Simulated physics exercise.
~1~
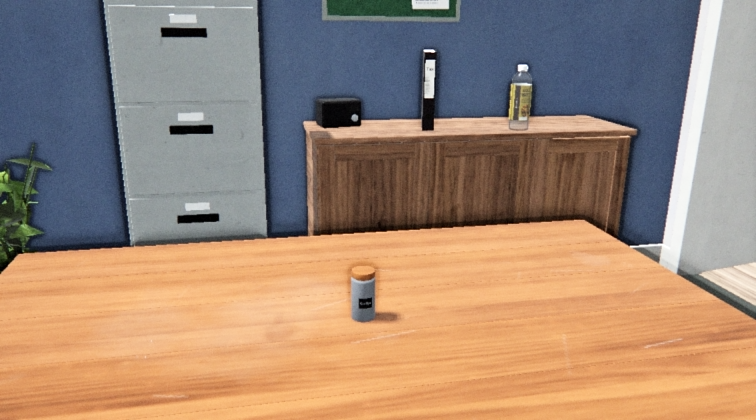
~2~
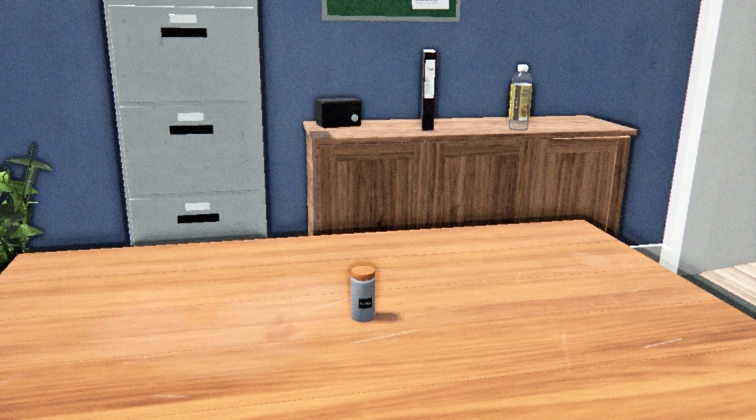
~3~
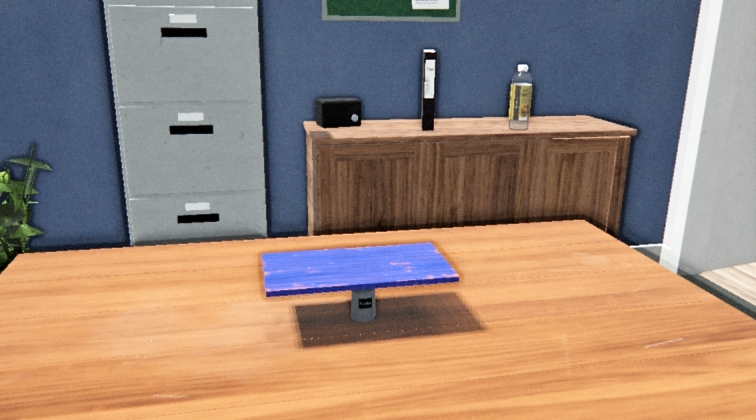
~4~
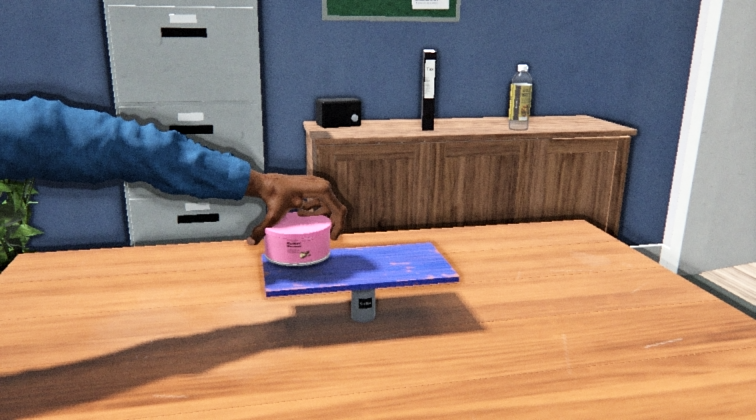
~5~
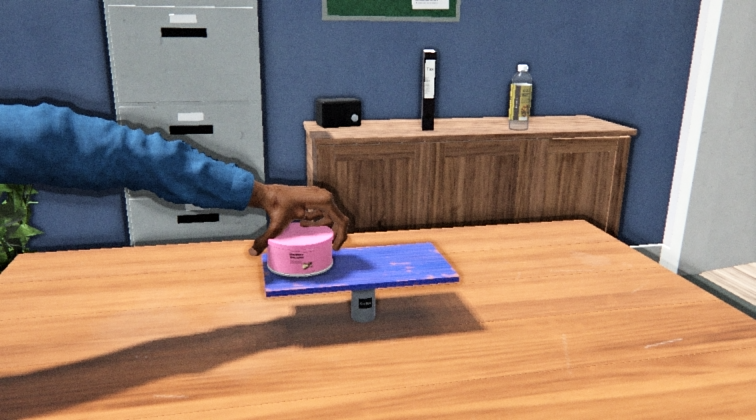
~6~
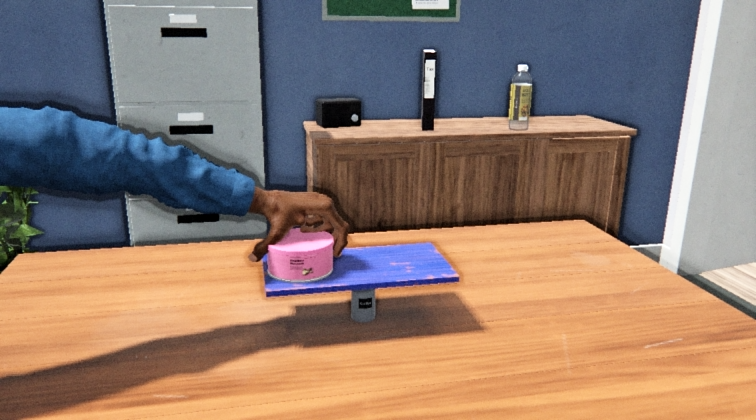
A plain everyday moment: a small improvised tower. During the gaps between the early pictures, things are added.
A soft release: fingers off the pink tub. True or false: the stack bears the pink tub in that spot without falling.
False.
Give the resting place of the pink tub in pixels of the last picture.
It ends up close to (282, 296).
Then, 0.20 s after the last picture, pink tub tipped 12° from how it was near (297, 266); blue board tipped 12° from how it was.
Then, 0.30 s after the last picture, pink tub now fallen; blue board tipped 39° from how it was.
Then, 0.40 s after the last picture, blue board tipped 36° from how it was.
Then, 1.50 s after the last picture, pink tub resting near (281, 297).
At rest, fallen, pink tub; tipped over in the stack, blue board; grey shaker in place. Seen from the same camera at the end, pink tub near (282, 296). The stack comes apart.
